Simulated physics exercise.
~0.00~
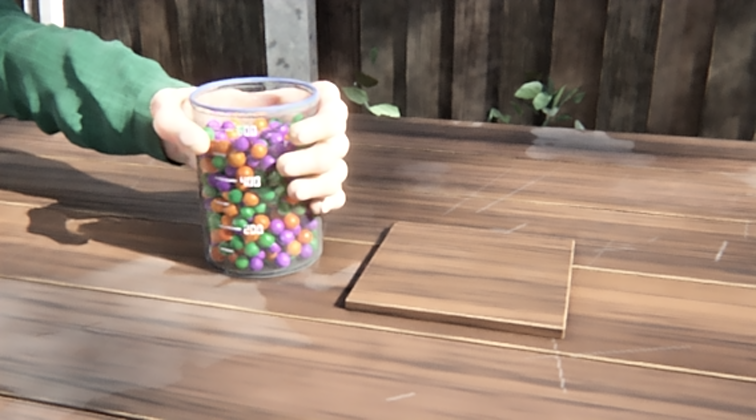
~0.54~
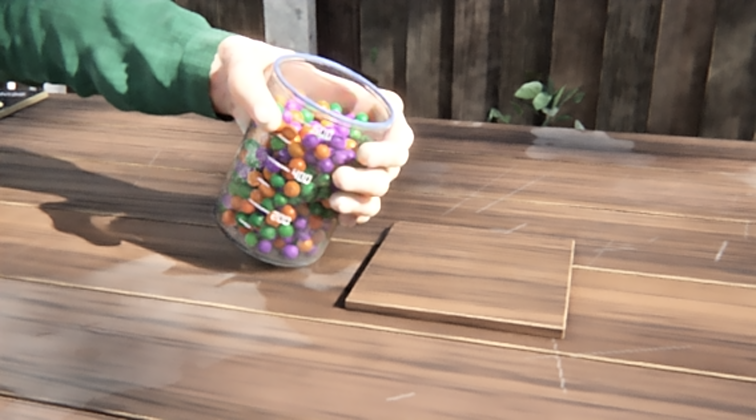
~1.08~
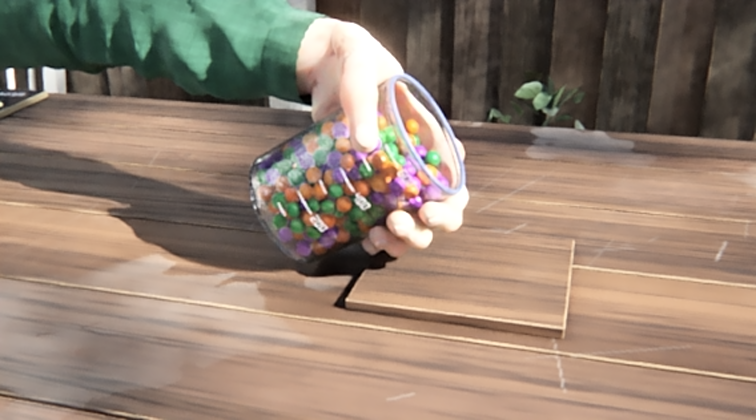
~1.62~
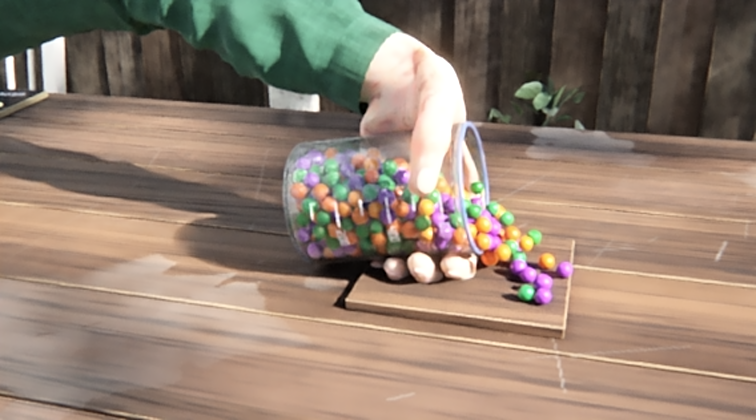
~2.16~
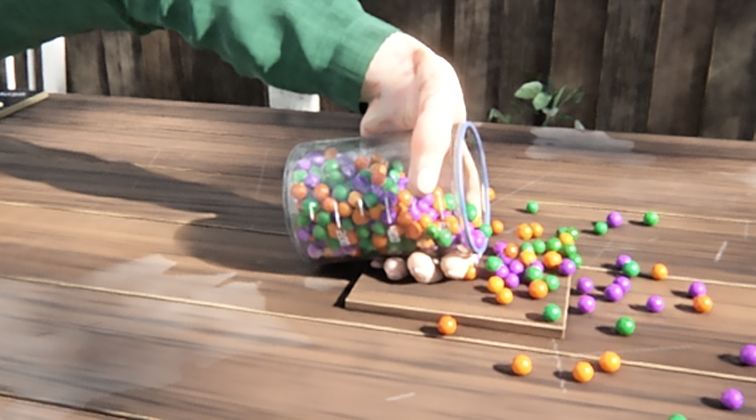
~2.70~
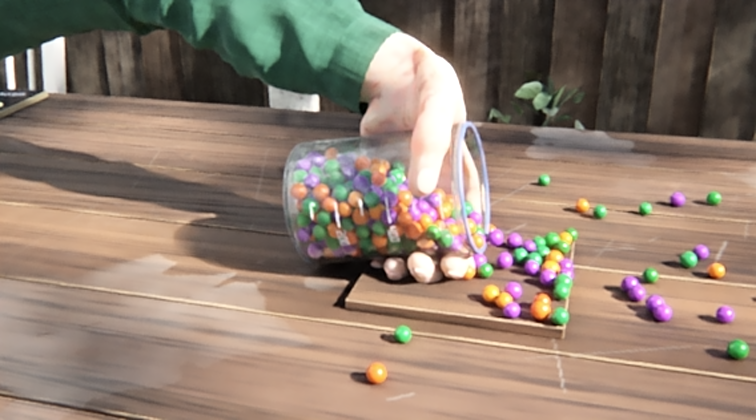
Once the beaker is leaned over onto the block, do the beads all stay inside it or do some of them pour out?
Some of the beads pour out over the block and roll across the table, while most of them stay in the beaker.
